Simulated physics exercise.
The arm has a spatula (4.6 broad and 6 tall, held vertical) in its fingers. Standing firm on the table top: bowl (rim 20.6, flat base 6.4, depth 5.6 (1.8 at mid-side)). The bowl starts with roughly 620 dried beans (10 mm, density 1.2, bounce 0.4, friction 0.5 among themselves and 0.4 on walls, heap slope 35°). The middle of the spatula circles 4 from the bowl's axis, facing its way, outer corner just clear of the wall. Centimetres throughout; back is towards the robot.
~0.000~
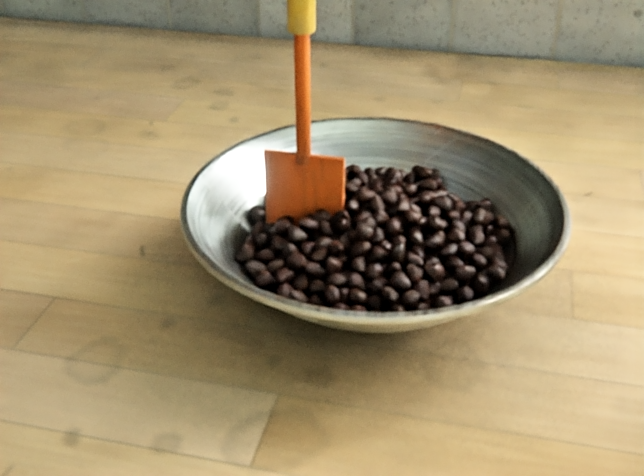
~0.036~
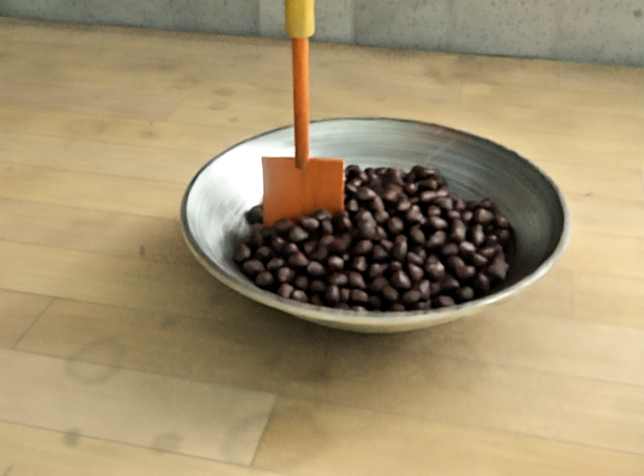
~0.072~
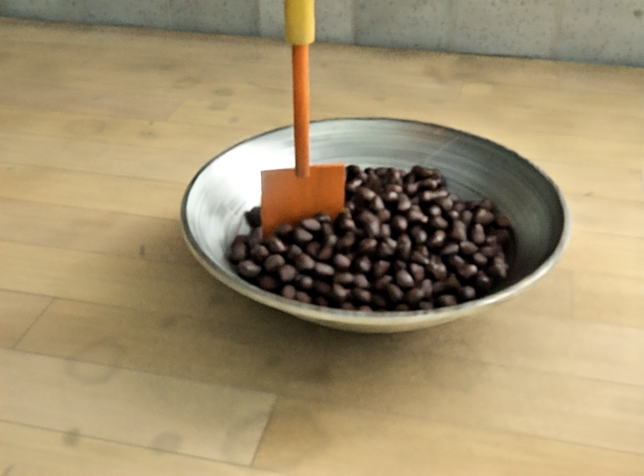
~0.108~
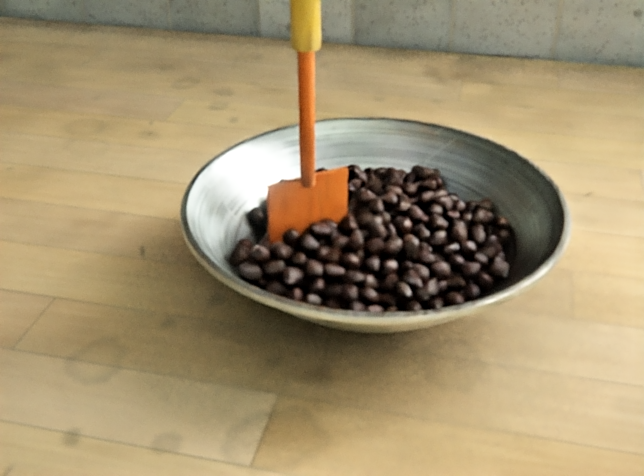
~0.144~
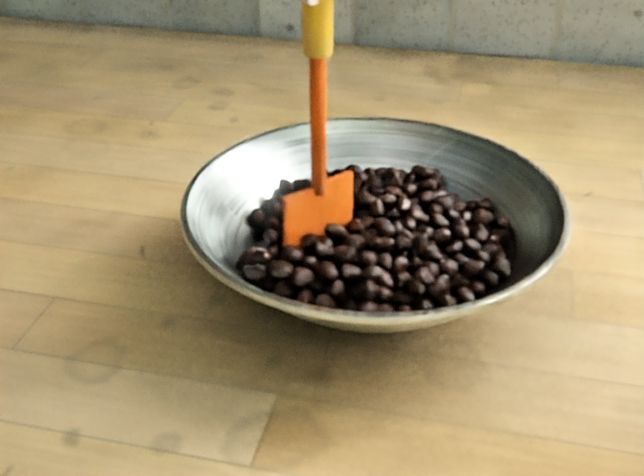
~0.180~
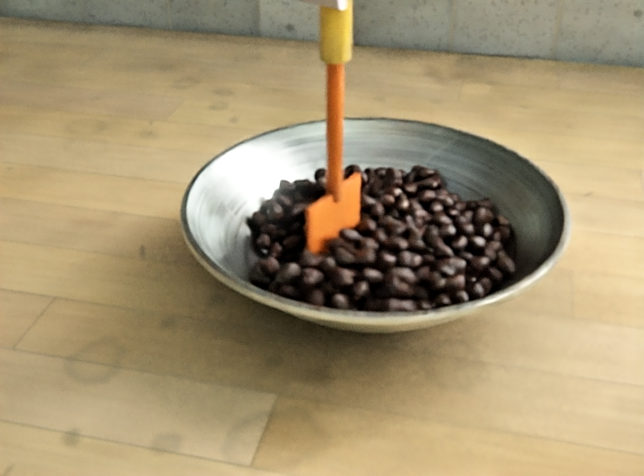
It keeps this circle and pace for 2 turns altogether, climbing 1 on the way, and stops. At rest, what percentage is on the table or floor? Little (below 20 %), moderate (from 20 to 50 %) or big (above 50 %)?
Share on the table or floor: Little (below 20 %).
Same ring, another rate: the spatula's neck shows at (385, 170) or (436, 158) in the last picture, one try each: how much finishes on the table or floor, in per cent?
Some 20 and 35 per cent.
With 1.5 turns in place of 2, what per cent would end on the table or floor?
Then about 5 per cent.
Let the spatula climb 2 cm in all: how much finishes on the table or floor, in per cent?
About 5 per cent.
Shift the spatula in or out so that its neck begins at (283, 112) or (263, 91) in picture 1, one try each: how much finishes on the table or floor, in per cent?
About 15 and 5 per cent.
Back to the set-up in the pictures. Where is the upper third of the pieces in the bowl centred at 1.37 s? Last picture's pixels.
Around (433, 183).
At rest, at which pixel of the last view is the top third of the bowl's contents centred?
Near (304, 221).
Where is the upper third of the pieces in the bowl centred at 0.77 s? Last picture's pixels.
At about (287, 191).
After 0.77 s, 326° round, highest piece 7 above the table; 580 in the bowl, 34 on the table or floor, 4 in flight or on the tool.
After 1.37 s, 223° round, highest piece 7 above the table; 561 in the bowl, 57 on the table or floor.
After 1.87 s, 0° round, highest piece 6 above the table; 556 in the bowl, 62 on the table or floor.
After 2.57 s, 0° round, highest piece 6 above the table; 556 in the bowl, 62 on the table or floor.
In the end, 556 in the bowl, 62 on the table or floor. That is 10 % on the table or floor.
